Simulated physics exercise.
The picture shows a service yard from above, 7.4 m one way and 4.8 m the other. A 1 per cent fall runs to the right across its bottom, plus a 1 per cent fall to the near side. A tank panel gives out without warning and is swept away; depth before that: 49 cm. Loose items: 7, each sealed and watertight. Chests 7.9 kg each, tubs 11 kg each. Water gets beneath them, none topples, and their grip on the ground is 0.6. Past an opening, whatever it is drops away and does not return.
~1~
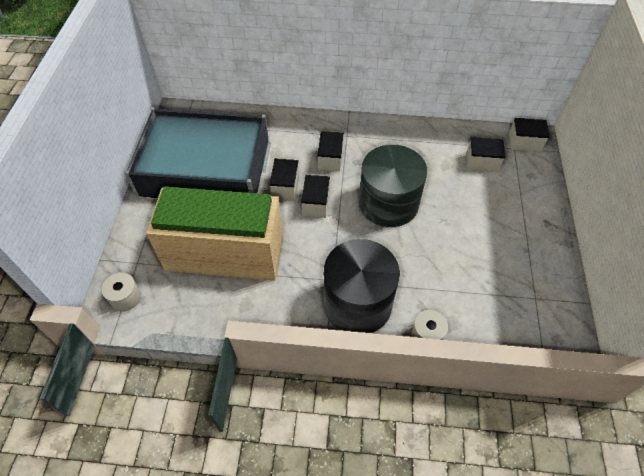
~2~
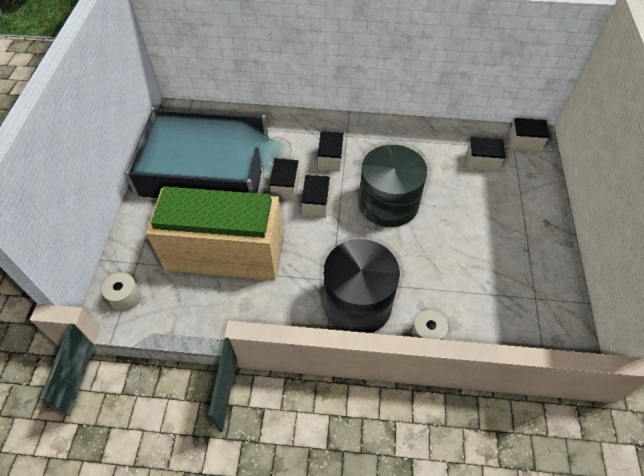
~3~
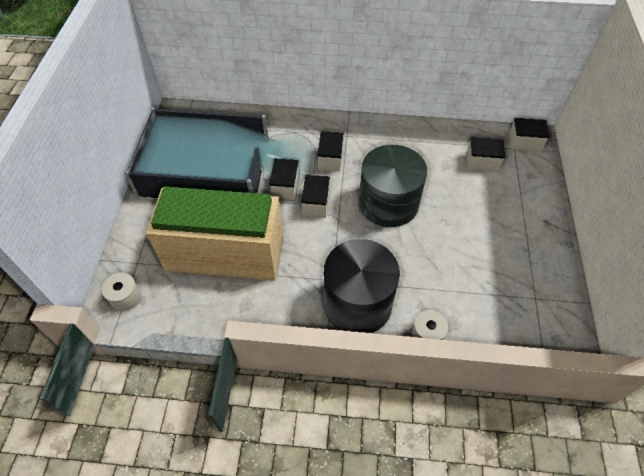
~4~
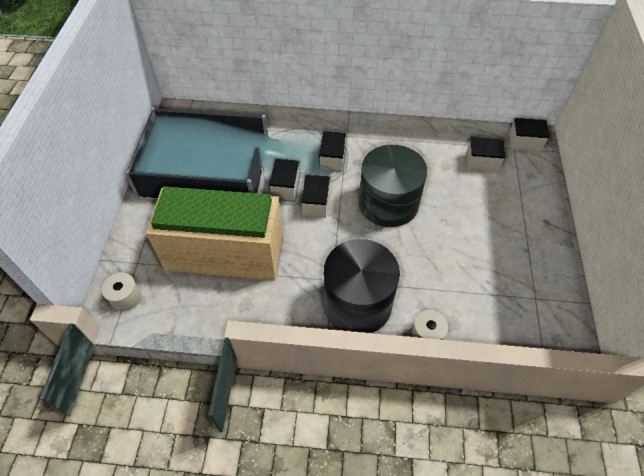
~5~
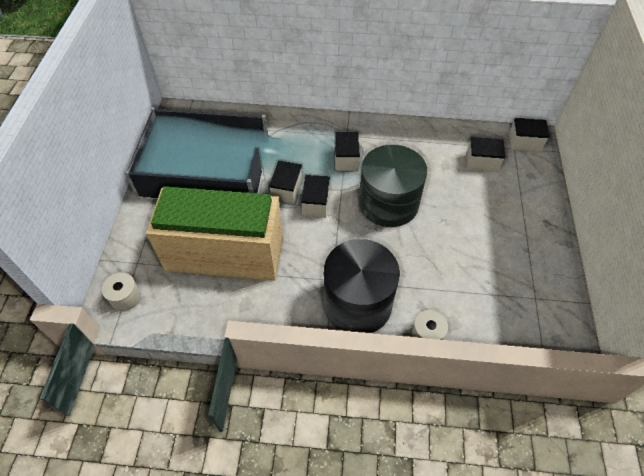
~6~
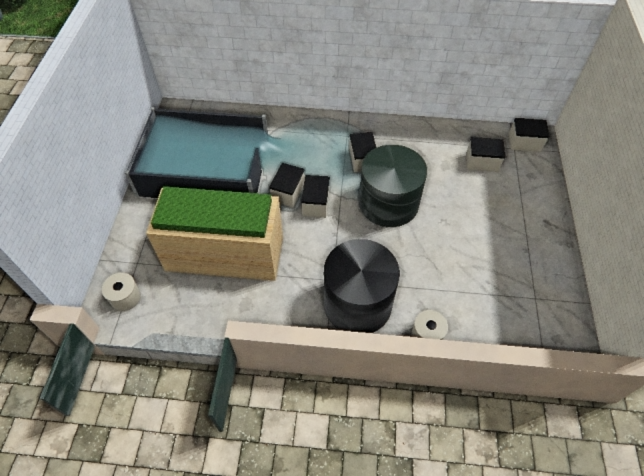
In a walled service yard seen from above, water breaks out of the right side of a dark tank at the upper left and spreads rightward over the pale floor. It reaches the nearby black-topped chests, sliding one right toward the green tub and nudging another slightly, while everything else stays put.
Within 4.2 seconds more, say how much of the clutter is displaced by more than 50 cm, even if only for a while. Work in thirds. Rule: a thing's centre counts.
It reaches a third but not two thirds.
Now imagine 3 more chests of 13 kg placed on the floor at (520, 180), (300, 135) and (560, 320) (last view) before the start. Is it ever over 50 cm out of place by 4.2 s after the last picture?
Order as listed: Beyond half a metre / beyond half a metre / inside half a metre.
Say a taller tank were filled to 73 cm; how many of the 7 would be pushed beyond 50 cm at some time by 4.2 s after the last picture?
4.
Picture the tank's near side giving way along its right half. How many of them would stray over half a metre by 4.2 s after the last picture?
That would give 2.
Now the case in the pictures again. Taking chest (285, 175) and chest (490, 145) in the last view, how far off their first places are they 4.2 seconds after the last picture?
Taking them in turn, I get 20 cm for the first and 250 cm for the second.
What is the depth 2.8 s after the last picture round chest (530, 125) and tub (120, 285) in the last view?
Roughly 16 and 0 cm.
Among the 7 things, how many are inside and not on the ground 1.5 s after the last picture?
Count at that moment: 1.
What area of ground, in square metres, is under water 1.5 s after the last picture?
That flooded area is roughly 13 m2.
Then, 0.4 s after the last picture 1 of 7 are over 50 cm from their spots; 0 afloat.
Then, 1.5 s after the last picture 1 of 7 are over 50 cm from their spots; 1 afloat.
Then, 2.8 s after the last picture 2 of 7 are over 50 cm from their spots; 3 afloat.
Then, 4.2 s after the last picture 3 of 7 are over 50 cm from their spots, and 3 have been at some point; 3 afloat.
